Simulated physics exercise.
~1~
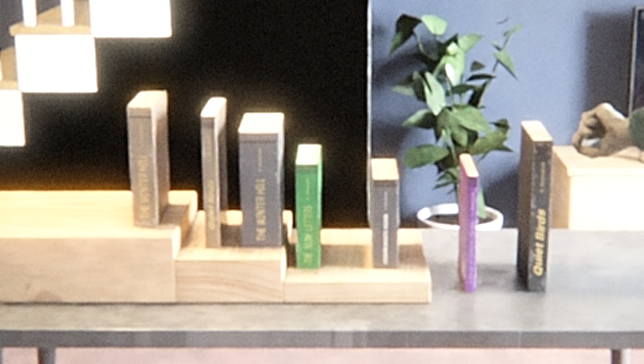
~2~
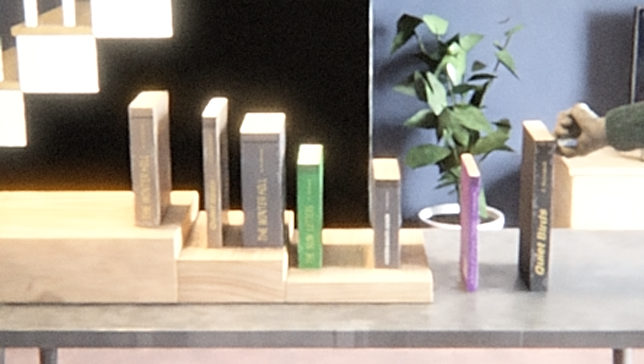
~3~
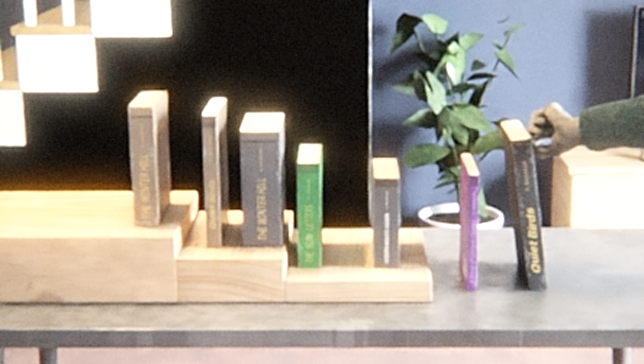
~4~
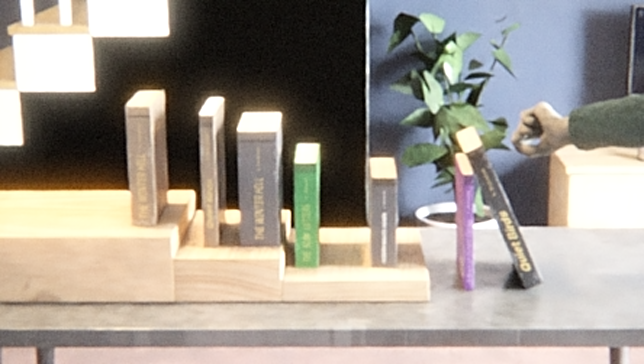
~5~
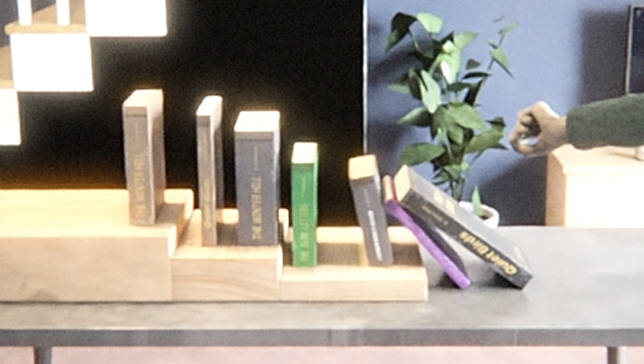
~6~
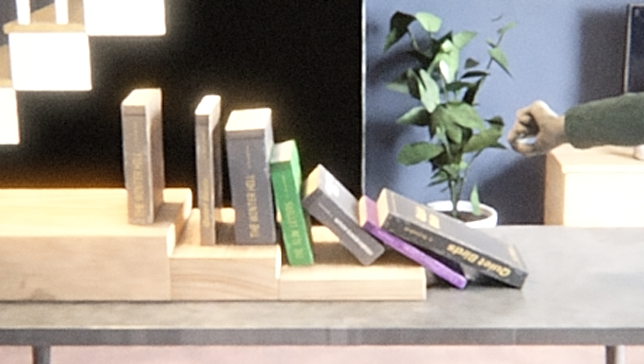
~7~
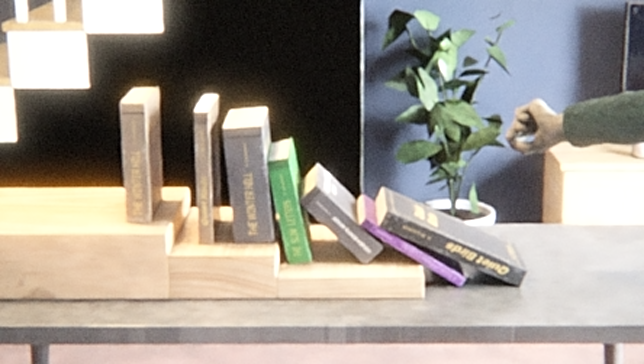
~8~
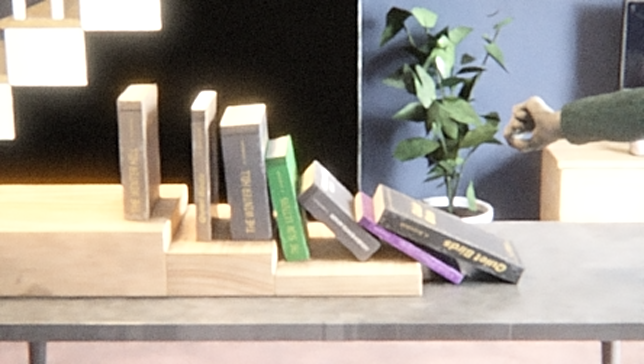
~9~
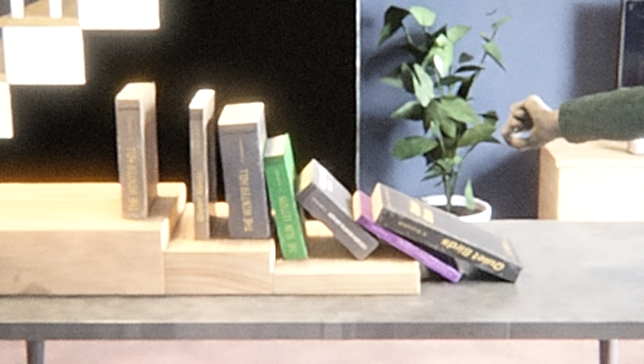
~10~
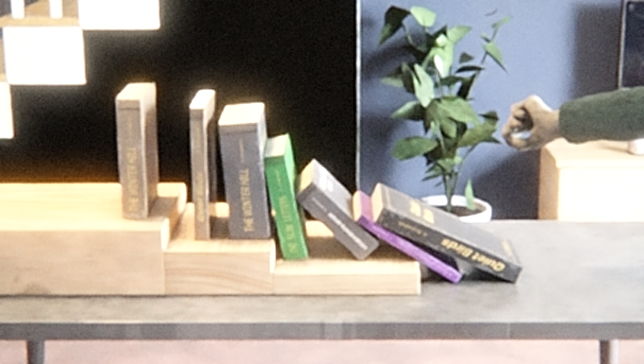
On a gray table with low wooden steps, a hand tipped the rightmost of seven upright books leftward, knocking the purple one and the next gray one into steep leans, but the green book only tilted slightly and the rest stayed standing.
